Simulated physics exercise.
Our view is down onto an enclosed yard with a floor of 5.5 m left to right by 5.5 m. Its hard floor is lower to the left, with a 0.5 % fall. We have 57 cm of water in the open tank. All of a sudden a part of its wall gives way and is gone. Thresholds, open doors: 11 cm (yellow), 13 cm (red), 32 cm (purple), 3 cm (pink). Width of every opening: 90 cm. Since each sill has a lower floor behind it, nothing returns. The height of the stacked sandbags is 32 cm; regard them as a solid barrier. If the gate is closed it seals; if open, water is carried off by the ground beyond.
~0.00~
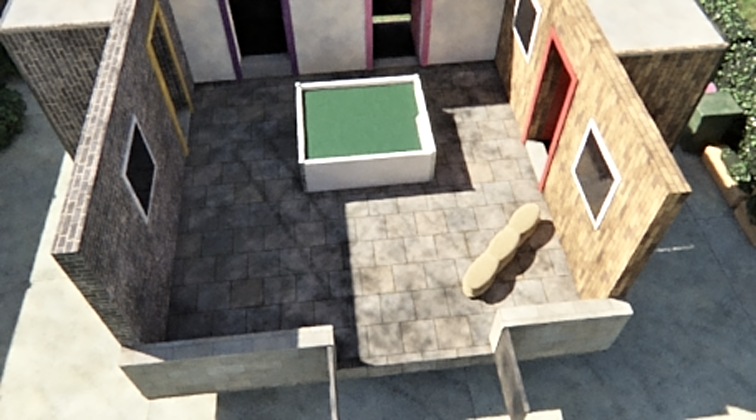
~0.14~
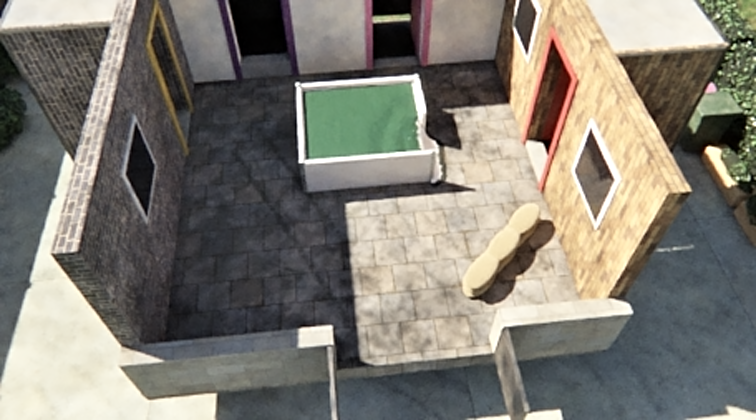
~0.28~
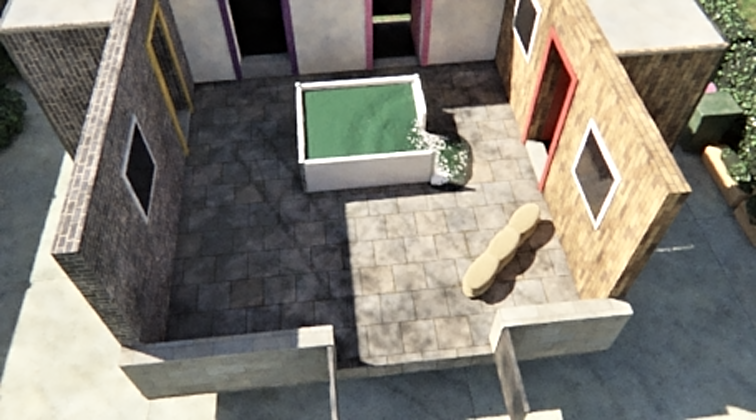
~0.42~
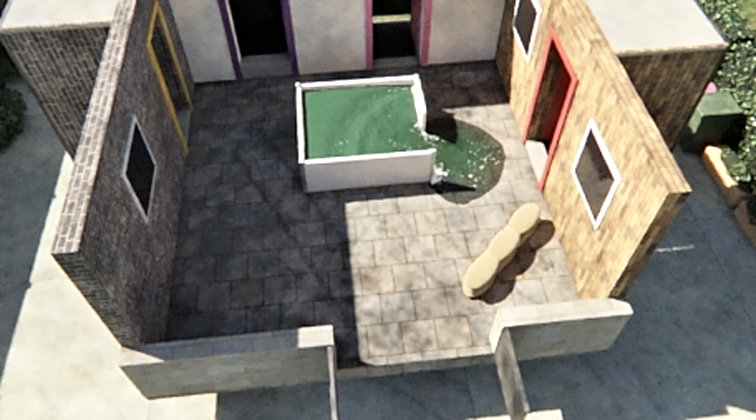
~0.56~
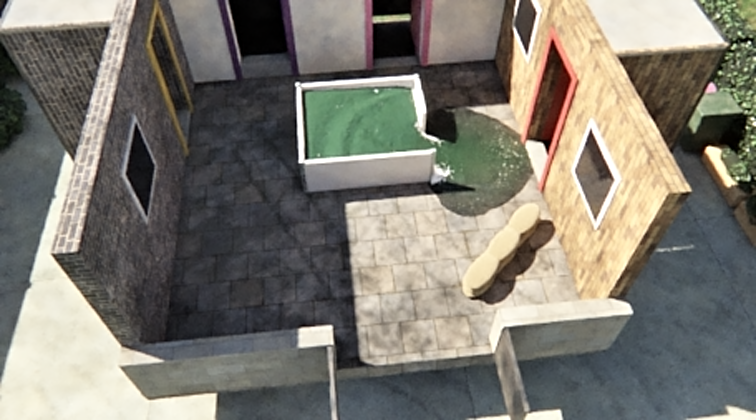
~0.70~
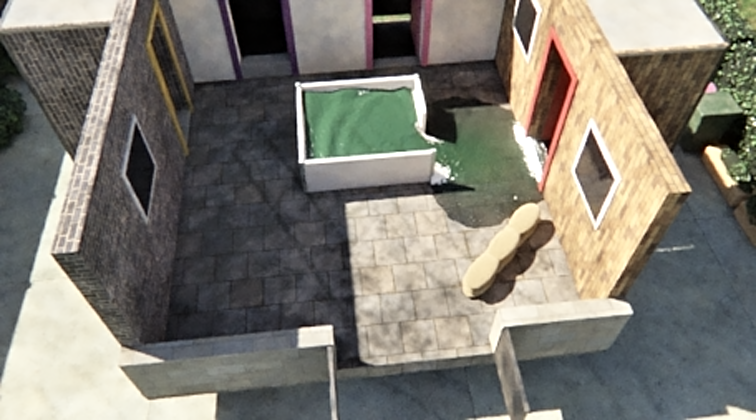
A white-walled open tank of green water stands toward the back of an enclosed, grey-paved yard, seen from a still camera high above. Brick walls flank it, with a yellow-framed doorway at left, a red one at right, purple and pink ones behind, and tan stacked sandbags at lower right. The tank's right side breaks open, and foaming water pours out, spreading across the paving to the red doorway and the sandbags.
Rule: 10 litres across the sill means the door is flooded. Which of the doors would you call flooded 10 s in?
I would call the yellow door not flooded; I would call the red door flooded; I would call the purple door not flooded; I would call the pink door flooded.
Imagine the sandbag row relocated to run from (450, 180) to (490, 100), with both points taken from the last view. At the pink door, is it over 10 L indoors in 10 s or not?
Well, at pink the limit is broken.
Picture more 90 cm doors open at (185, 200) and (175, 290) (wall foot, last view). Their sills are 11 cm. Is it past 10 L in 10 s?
First door short of the limit, second door short of the limit.
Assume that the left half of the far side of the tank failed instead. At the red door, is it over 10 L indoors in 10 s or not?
So, red door: Within bounds.
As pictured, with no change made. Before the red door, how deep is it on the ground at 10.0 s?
Close to 7.0 cm of depth.
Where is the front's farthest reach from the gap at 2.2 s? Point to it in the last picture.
I'd put it near pixel (580, 326) of the last picture.
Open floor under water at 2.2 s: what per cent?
Near 25 per cent is wet.
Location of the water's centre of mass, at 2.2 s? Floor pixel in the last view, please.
The water is centred near (406, 152).
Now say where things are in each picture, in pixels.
The first picture shows still water, 57 cm deep, in the open tank at (363, 121).
In the second picture, the front is at (437, 181), 0.5 m from the gap at (425, 152); 0.1 m2 of floor is under water; 57 cm left at the back of the open tank.
In the third picture, the front is at (466, 147), 0.8 m from the gap at (425, 152); 0.6 m2 of floor is under water; 57 cm left at the back of the open tank.
In the fourth picture, the front is at (495, 145), 1.2 m from the gap at (425, 153); 1.5 m2 of floor is under water; 57 cm left at the back of the open tank.
In the fifth picture, water pours out at (425, 153) and has run 1.7 m, to (531, 164); typically 4 cm deep outside, 57 cm at the open tank's back.
In the sixth picture, water pours out at (425, 152) and has run 1.9 m, to (541, 192); typically 4 cm deep outside, 52 cm at the open tank's back.
After 1.4 s water covers 15 % of the floor and is deepest (31 cm) near (433, 164); yellow door not reached, red door 29 cm at the sill, 47 L in, purple door not reached, pink door not reached.
After 2.2 s water covers 25 % of the floor and is deepest (28 cm) near (527, 173); yellow door not reached, red door 28 cm at the sill, 118 L in, purple door not reached, pink door not reached.
After 3.5 s water covers 40 % of the floor and is deepest (19 cm) near (513, 165); yellow door not reached, red door 19 cm at the sill, 178 L in, purple door not reached, pink door 5 cm at the sill, 1 L in.
After 6.0 s water covers 70 % of the floor and is deepest (12 cm) near (516, 174); yellow door 6 cm at the sill, 0 L in, red door 12 cm at the sill, 203 L in, purple door 4 cm at the sill, 0 L in, pink door 5 cm at the sill, 11 L in.
After 10.0 s water covers 85 % of the floor and is deepest (10 cm) near (180, 213); yellow door 7 cm at the sill, 0 L in, red door 7 cm at the sill, 203 L in, purple door 5 cm at the sill, 0 L in, pink door 4 cm at the sill, 23 L in.
